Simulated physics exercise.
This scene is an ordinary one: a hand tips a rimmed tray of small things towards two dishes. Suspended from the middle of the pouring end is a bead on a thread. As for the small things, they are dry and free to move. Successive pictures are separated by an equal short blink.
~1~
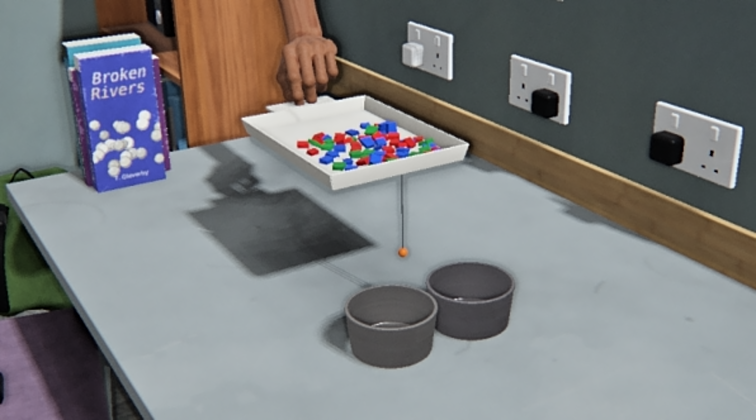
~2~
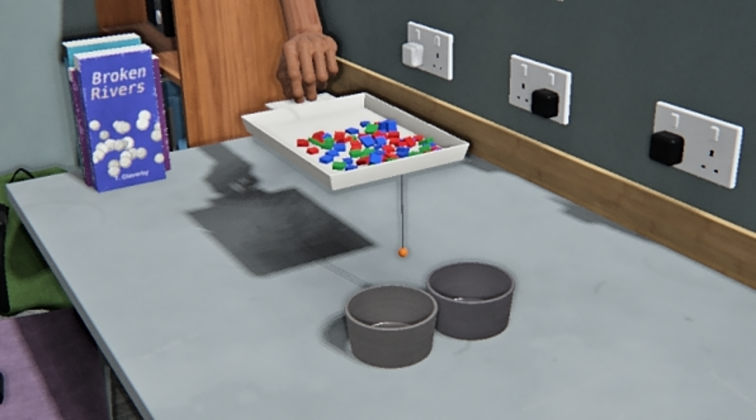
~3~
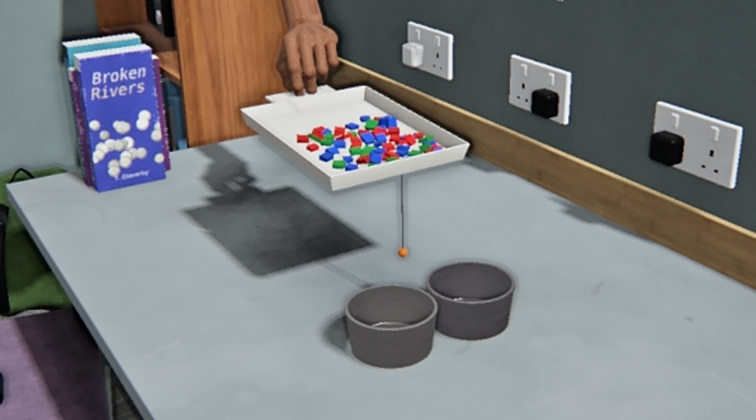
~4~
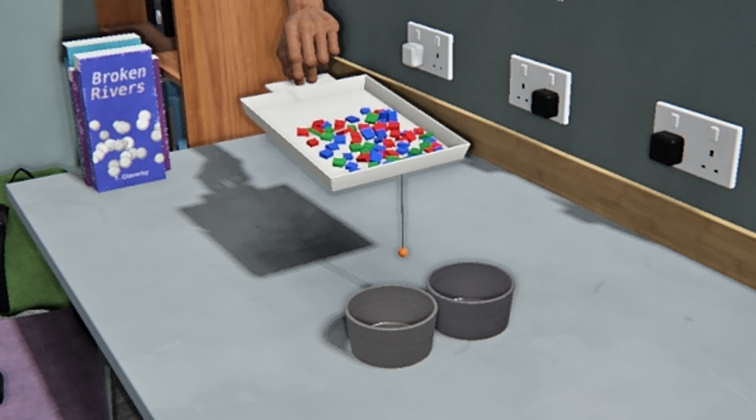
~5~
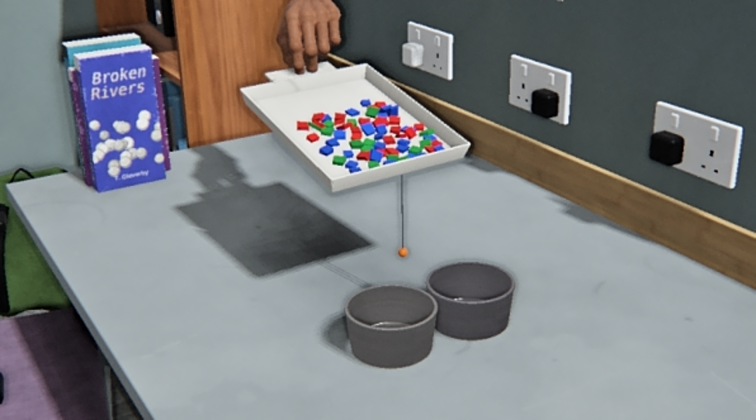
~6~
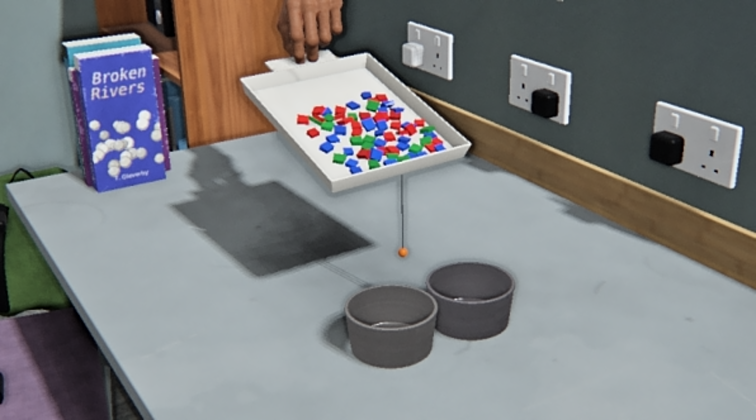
A hand slowly tilting a white tray of small red, blue and green tiles above two dark dishes on a grey table.
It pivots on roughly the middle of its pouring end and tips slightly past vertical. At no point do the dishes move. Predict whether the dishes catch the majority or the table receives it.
The dishes catch the majority.
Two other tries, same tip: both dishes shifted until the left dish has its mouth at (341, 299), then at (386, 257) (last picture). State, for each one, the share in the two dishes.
Roughly 80% first, roughly 0% second.
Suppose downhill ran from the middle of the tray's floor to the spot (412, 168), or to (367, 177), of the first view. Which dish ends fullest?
In the first case it's the one on the right, in the second the one on the left.
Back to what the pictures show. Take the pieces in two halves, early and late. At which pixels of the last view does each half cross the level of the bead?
First around (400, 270), afterwards around (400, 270).
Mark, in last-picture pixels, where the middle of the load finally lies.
Around (407, 333).
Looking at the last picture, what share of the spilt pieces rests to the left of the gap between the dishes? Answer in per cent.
It amounts to some 90 percent.
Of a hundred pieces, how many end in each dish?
Left dish keeps 40 %, right dish keeps 30 %.
Soon after the last picture, tray tipped steeply; nearly all on the tray; a stray few in the air.
A little later, tray tipped right over; about a third on the tray; a small part in the left dish; a small part in the right dish; a small part outside both; about a third in the air.
Later still, tray tipped past a quarter turn; about a third in the left dish; about a third in the right dish; about a quarter outside both.
At rest, tray tipped past a quarter turn; about a third in the left dish; about a third in the right dish; about a quarter outside both.
